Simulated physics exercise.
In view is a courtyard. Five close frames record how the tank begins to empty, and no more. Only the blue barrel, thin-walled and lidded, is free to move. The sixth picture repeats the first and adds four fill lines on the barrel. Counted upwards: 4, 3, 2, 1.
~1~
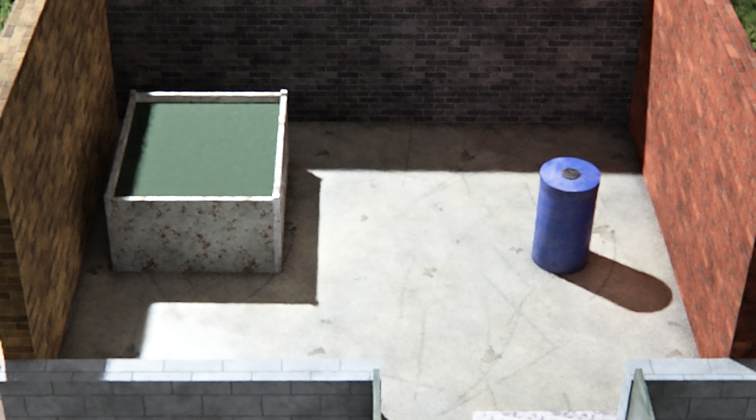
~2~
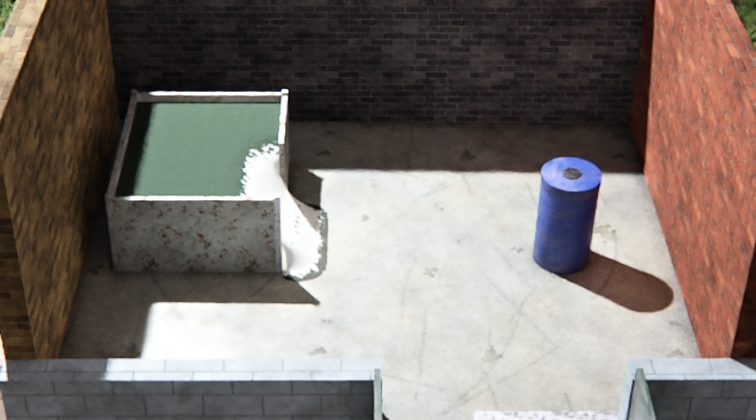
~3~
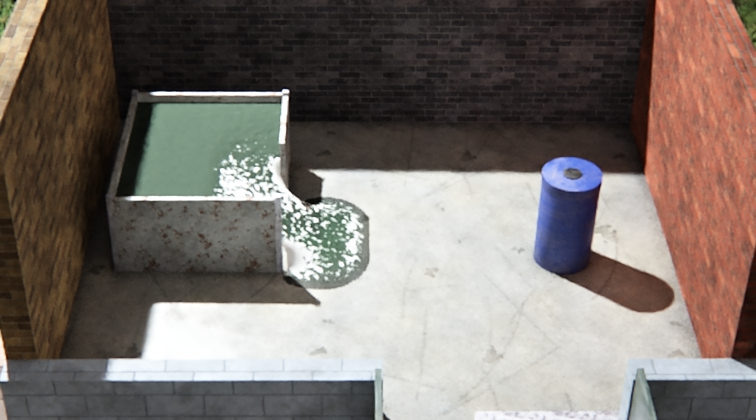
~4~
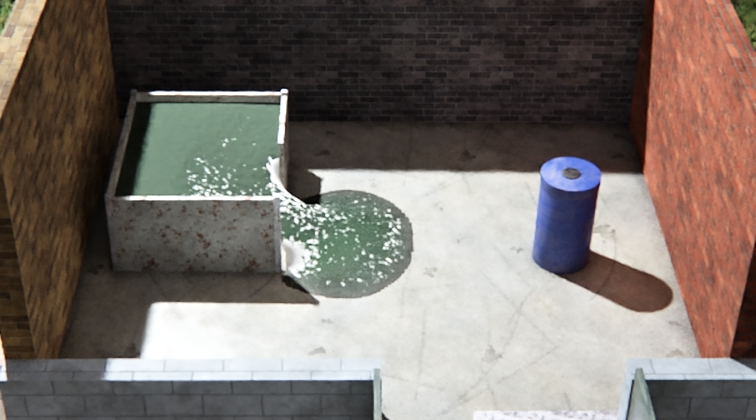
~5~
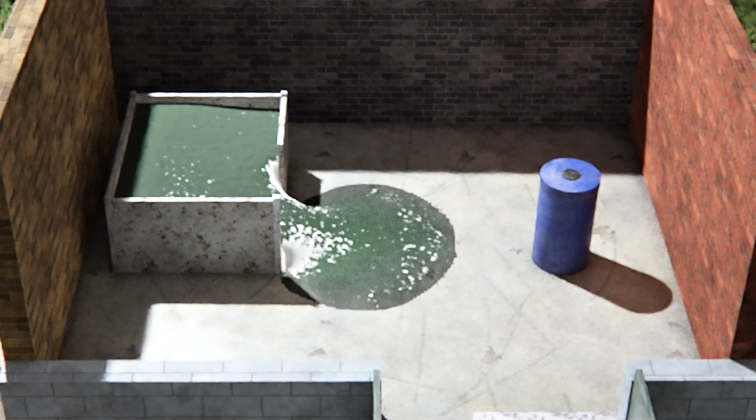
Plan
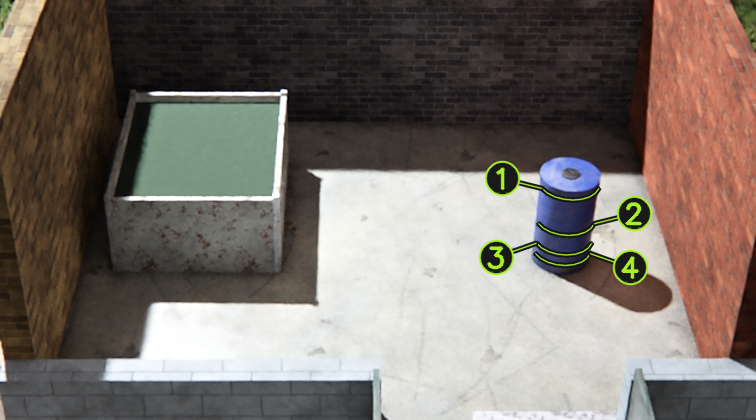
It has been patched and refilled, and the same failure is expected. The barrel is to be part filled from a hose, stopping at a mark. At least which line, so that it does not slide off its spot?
Level 2.
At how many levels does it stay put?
Two.
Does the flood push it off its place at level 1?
No, that is safe.
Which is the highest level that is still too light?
Level 3.
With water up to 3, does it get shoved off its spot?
Yes, that goes wrong.
On the marked copy, 1 at (573, 200); 2 at (568, 235); 3 at (566, 255); 4 at (565, 265); from the bottom up 4, 3, 2, 1.
Choosing 1, it does not move.
Choosing 2, it does not move.
Choosing 3, it is pushed about its own width away.
Choosing 4, it is pushed about 3 times its own width away.
